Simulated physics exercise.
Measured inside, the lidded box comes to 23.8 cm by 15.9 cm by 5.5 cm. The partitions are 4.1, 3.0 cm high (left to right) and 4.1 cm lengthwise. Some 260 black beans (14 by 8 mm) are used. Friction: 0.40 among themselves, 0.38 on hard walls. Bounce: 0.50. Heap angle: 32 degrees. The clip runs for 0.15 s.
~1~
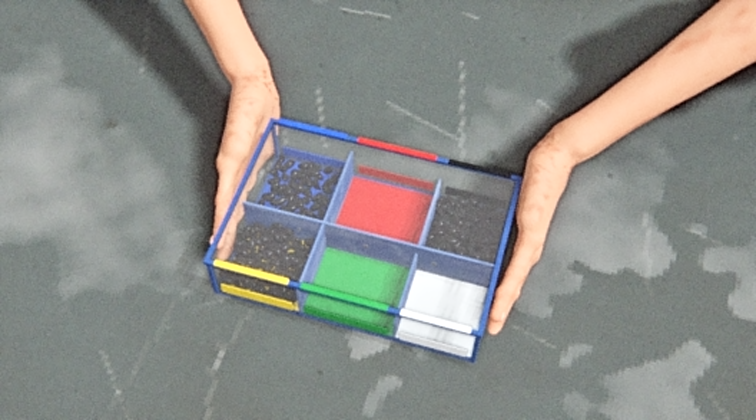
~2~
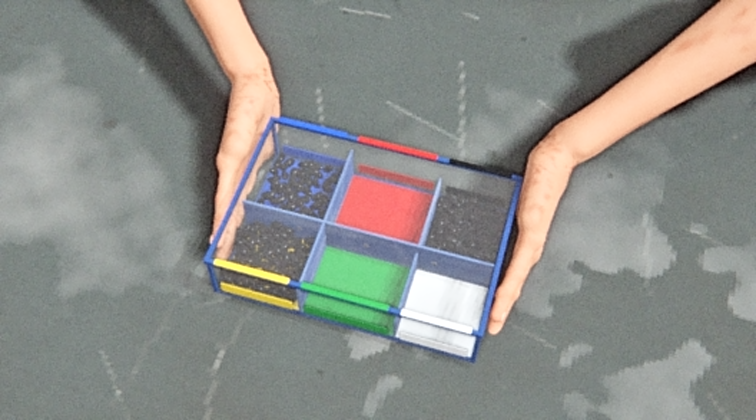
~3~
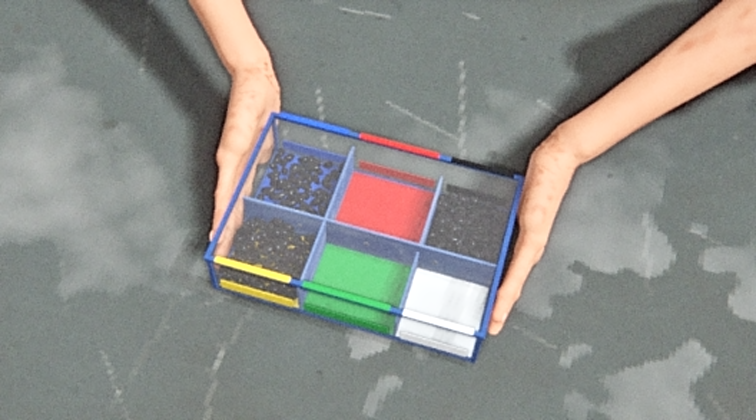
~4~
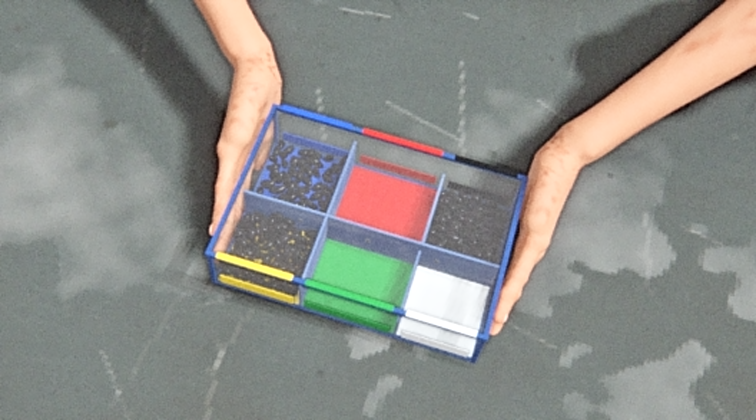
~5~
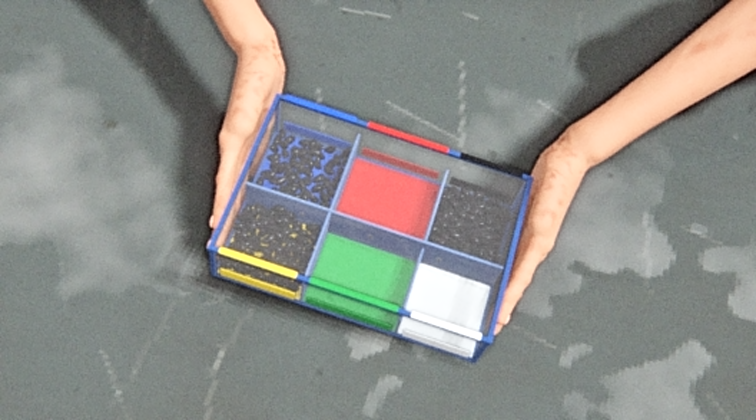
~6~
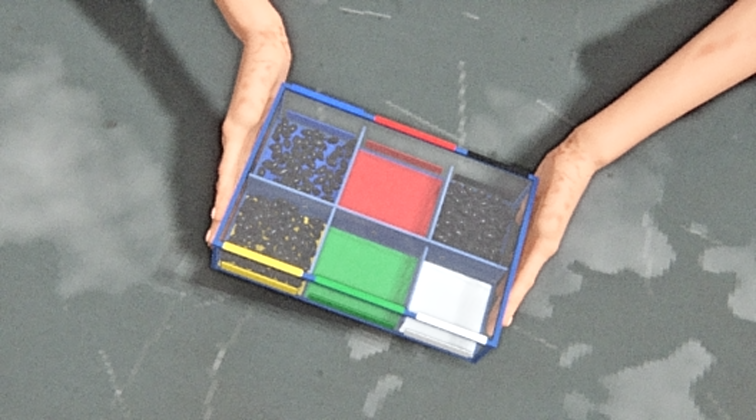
Clear six-compartment box of dark beans in blue, red, yellow, green, black and white sections tilting slightly between two hands.
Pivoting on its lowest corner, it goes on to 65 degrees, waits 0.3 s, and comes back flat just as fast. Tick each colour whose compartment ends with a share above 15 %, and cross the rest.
Red compartment: Cross. Blue compartment: Tick. Green compartment: Cross. Yellow compartment: Tick. White compartment: Cross. Black compartment: Tick.
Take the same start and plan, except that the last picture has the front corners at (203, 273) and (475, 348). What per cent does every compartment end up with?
Red 0, blue 25, green 0, yellow 40, white 0, black 30.
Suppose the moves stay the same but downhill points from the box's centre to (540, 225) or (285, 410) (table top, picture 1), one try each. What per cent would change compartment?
First try: About 10 percent; second try: About 0 percent.
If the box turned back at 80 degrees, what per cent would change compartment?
Near 15 in a hundred.
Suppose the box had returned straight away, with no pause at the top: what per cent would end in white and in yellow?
Final amounts would be white 0% and yellow 40%.
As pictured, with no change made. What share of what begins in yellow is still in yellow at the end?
Share retained: Some 90 per cent.
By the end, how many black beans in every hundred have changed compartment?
That comes to close to 5 percent.
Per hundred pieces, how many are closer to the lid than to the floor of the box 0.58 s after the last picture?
Estimate: Near 20 per cent.
Then, 0.58 s after the last picture, tilt 65 degrees; blue 25 %, green 5 %, yellow 40 %, black 30 %.
Then, 0.96 s after the last picture, tilt 38 degrees; blue 25 %, green 5 %, yellow 40 %, black 30 %.
Then, 1.43 s after the last picture, tilt 0 degrees; blue 25 %, green 5 %, yellow 40 %, black 30 %.
In the end, red 0 %, blue 25 %, green 5 %, yellow 40 %, white 0 %, black 30 %.
